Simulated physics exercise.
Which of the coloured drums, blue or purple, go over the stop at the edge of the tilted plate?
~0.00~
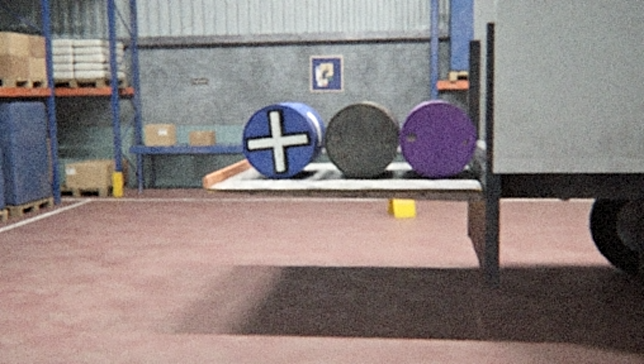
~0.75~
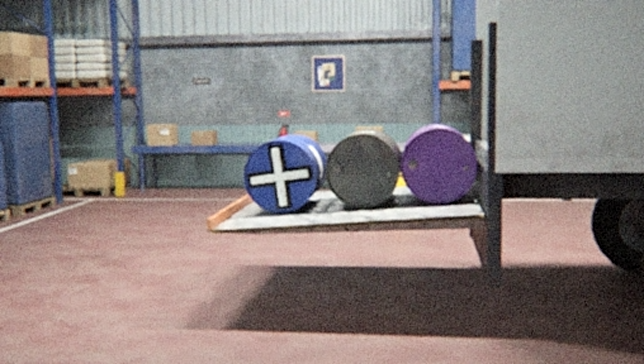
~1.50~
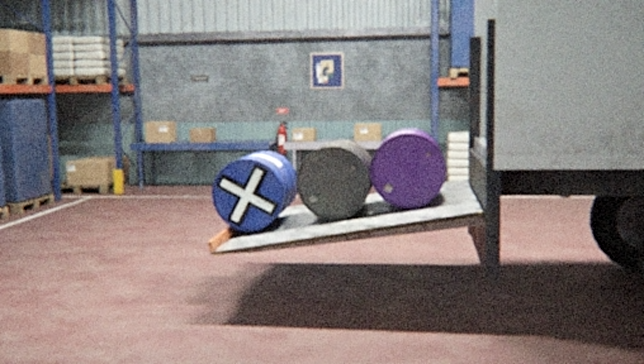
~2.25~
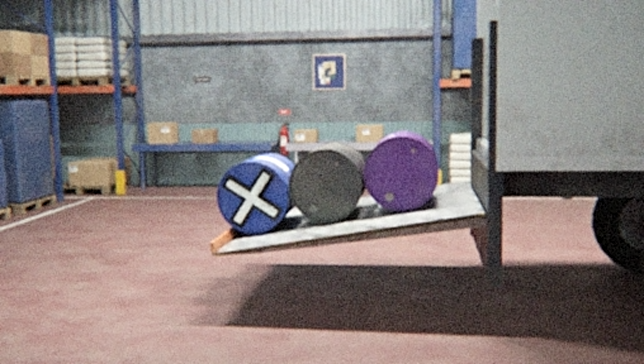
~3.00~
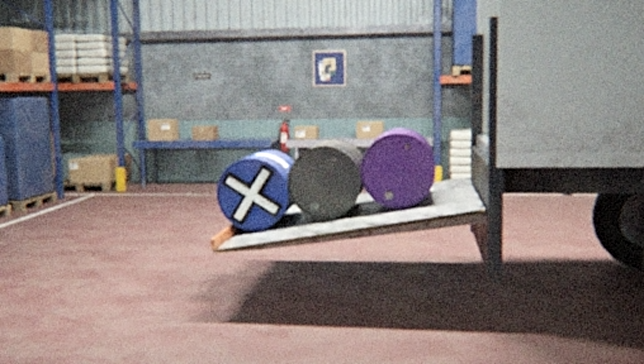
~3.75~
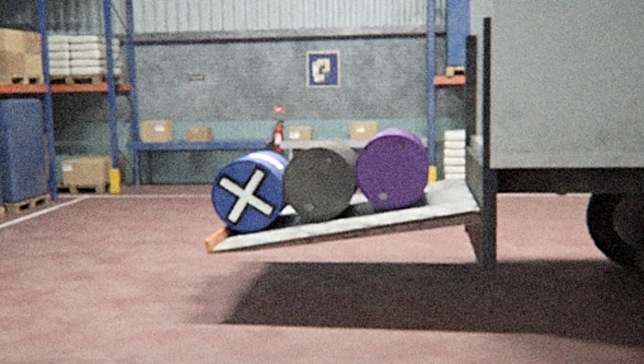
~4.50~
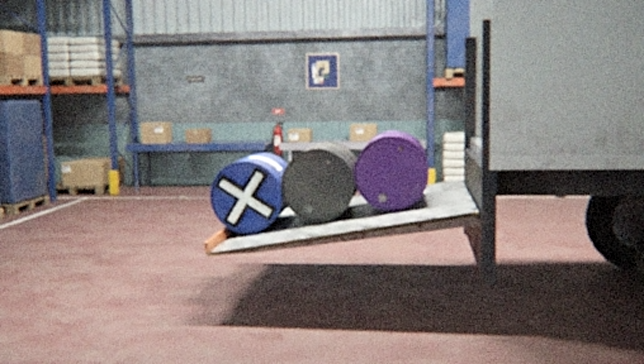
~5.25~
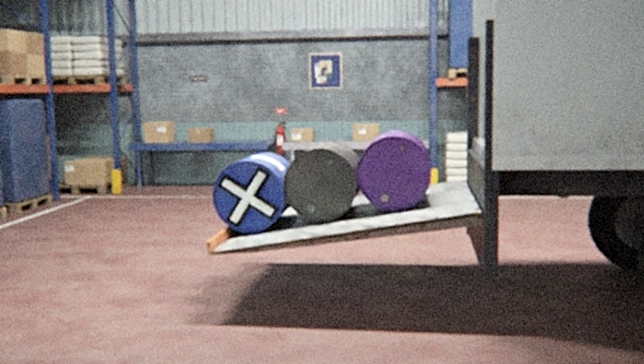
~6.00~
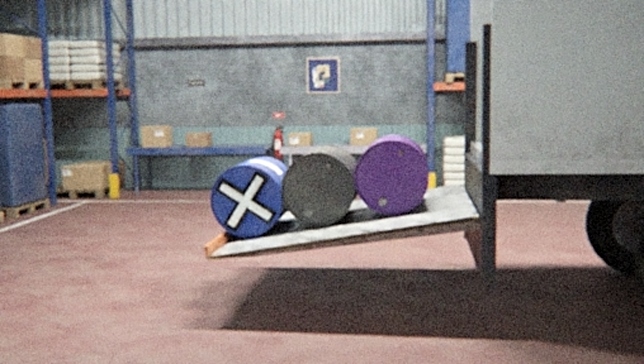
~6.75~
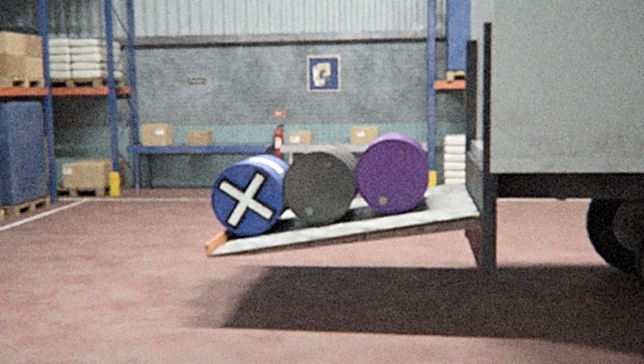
Neither of them does. The blue drum stays on the plate at the stop, and the purple one is held back up the slope behind the grey drum.
